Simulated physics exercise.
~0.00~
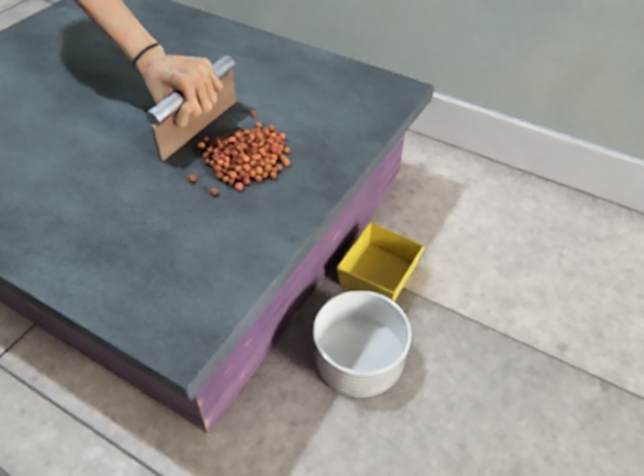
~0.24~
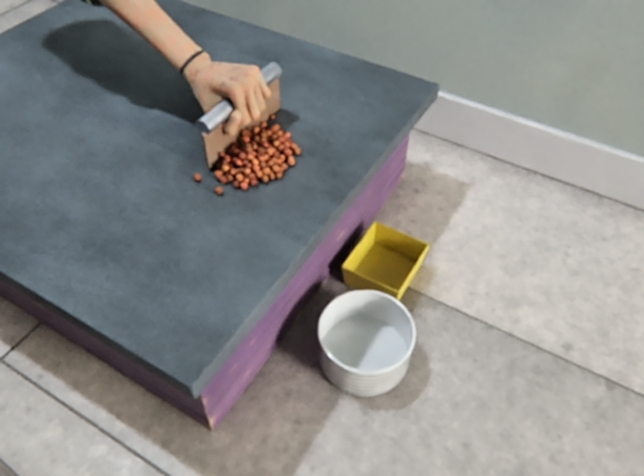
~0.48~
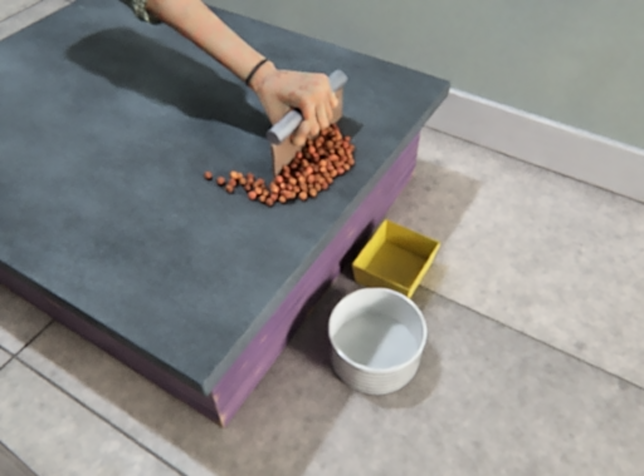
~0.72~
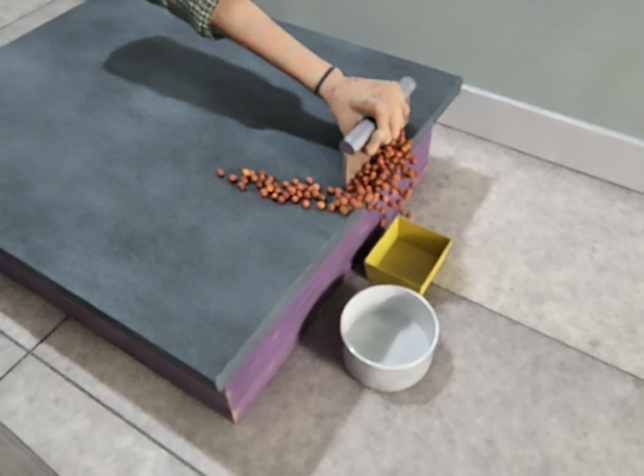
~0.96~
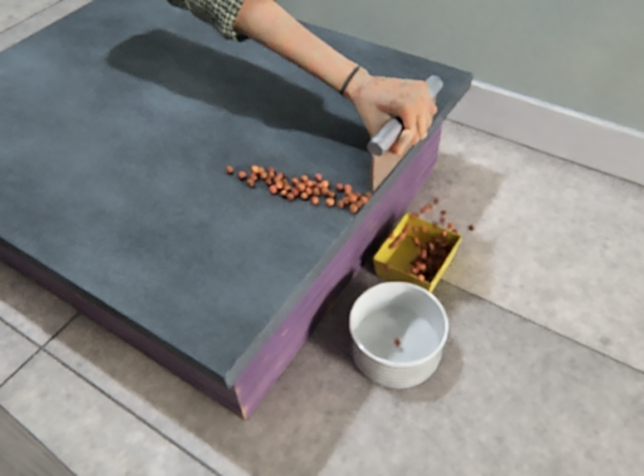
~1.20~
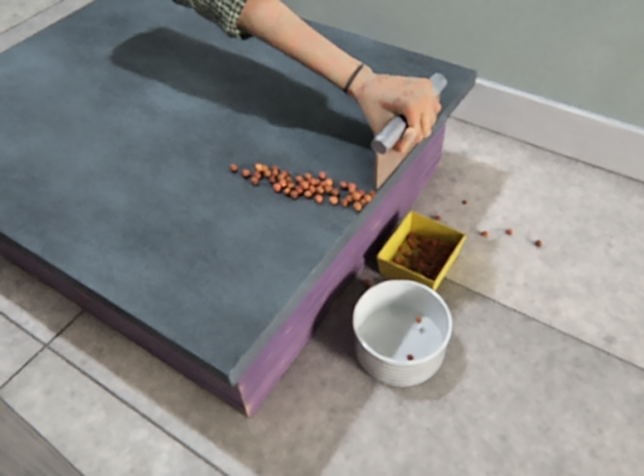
A hand holding a scraper with a grey handle pushes a heap of small reddish-brown pellets across a dark slate-coloured tabletop with purple sides, seen from above at an angle. On the pale tiled floor beside it sit a yellow tin and, nearer, a round white pot. The blade sweeps right, spreading the pellets into a trailing band, and reaches the edge, where many tumble over. Most of those drop into the yellow tin, while a few scatter on the floor and a couple land in the pot. The scraper stops at the edge, leaving a strip of pellets on top.
